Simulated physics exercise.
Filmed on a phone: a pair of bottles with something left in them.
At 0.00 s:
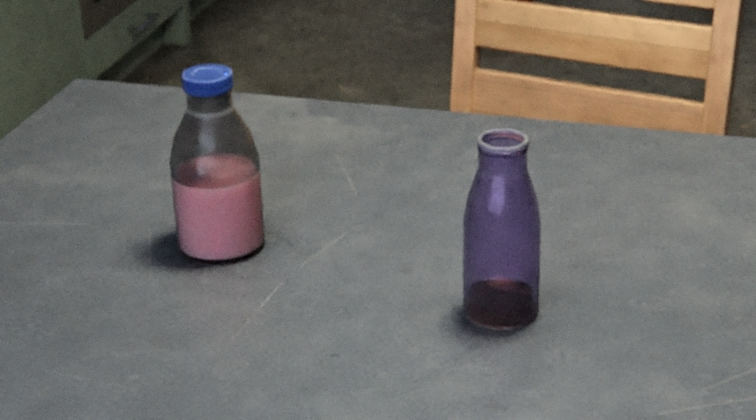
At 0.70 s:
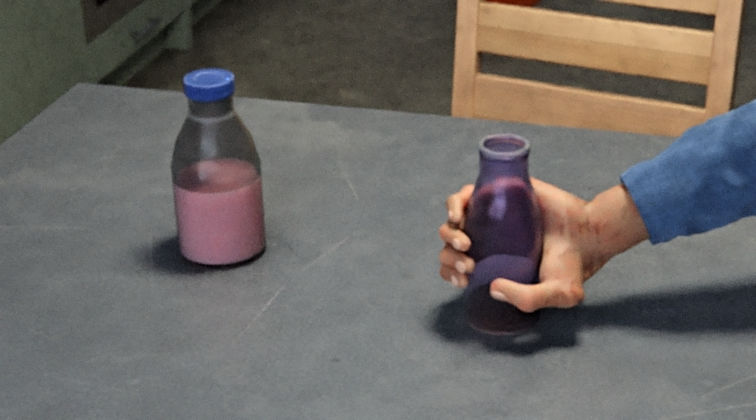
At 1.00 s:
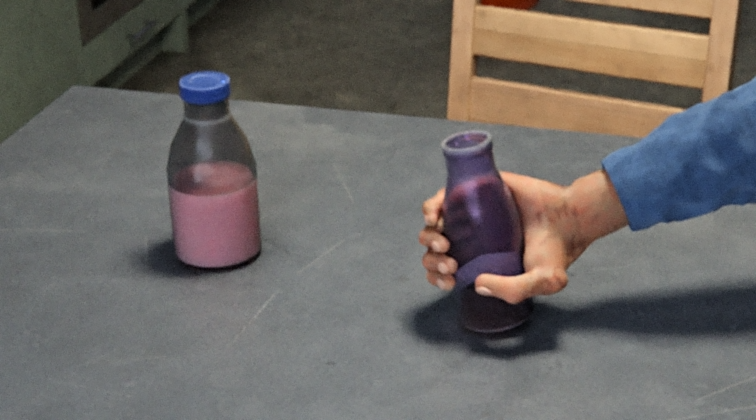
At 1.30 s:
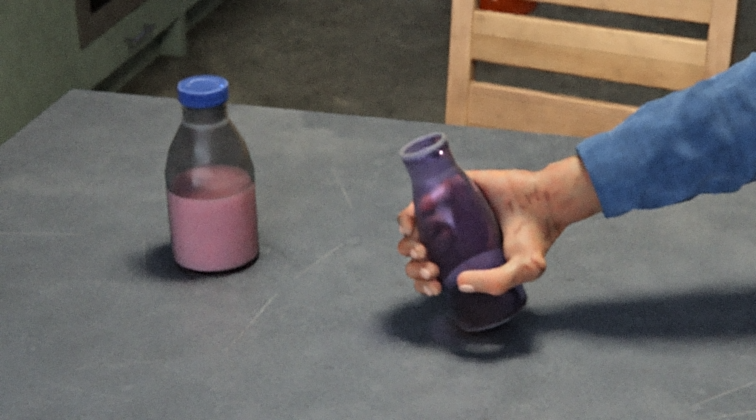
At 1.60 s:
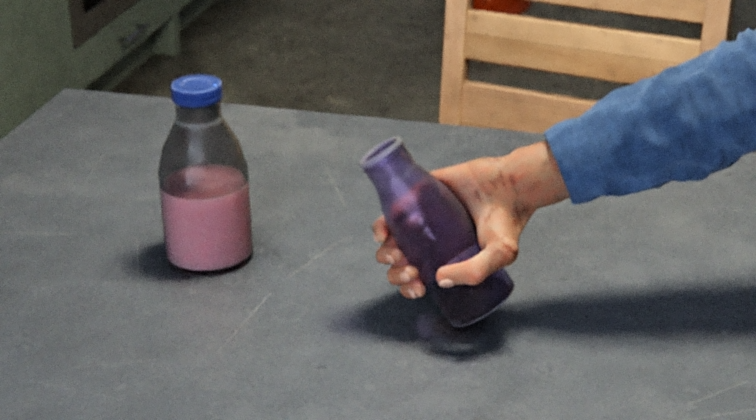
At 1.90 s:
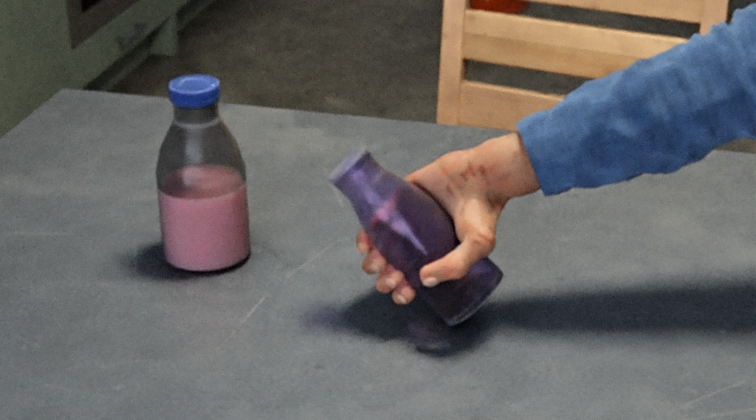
A blue-sleeved hand grasping an open purple bottle and tilting it left toward a capped bottle of pink liquid on a grey table.
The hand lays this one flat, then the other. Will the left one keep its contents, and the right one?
The left bottle holds it all; the right bottle holds it all.
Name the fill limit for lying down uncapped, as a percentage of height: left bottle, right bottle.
Roughly 16 per cent, then 12 per cent.
After 2.6 s, the right bottle is nearly down; right bottle, nothing comes out.
After 3.6 s, the right bottle lies flat; right bottle, nothing comes out.
After 6.5 s, both lie flat; right bottle, nothing comes out; left bottle, nothing comes out.
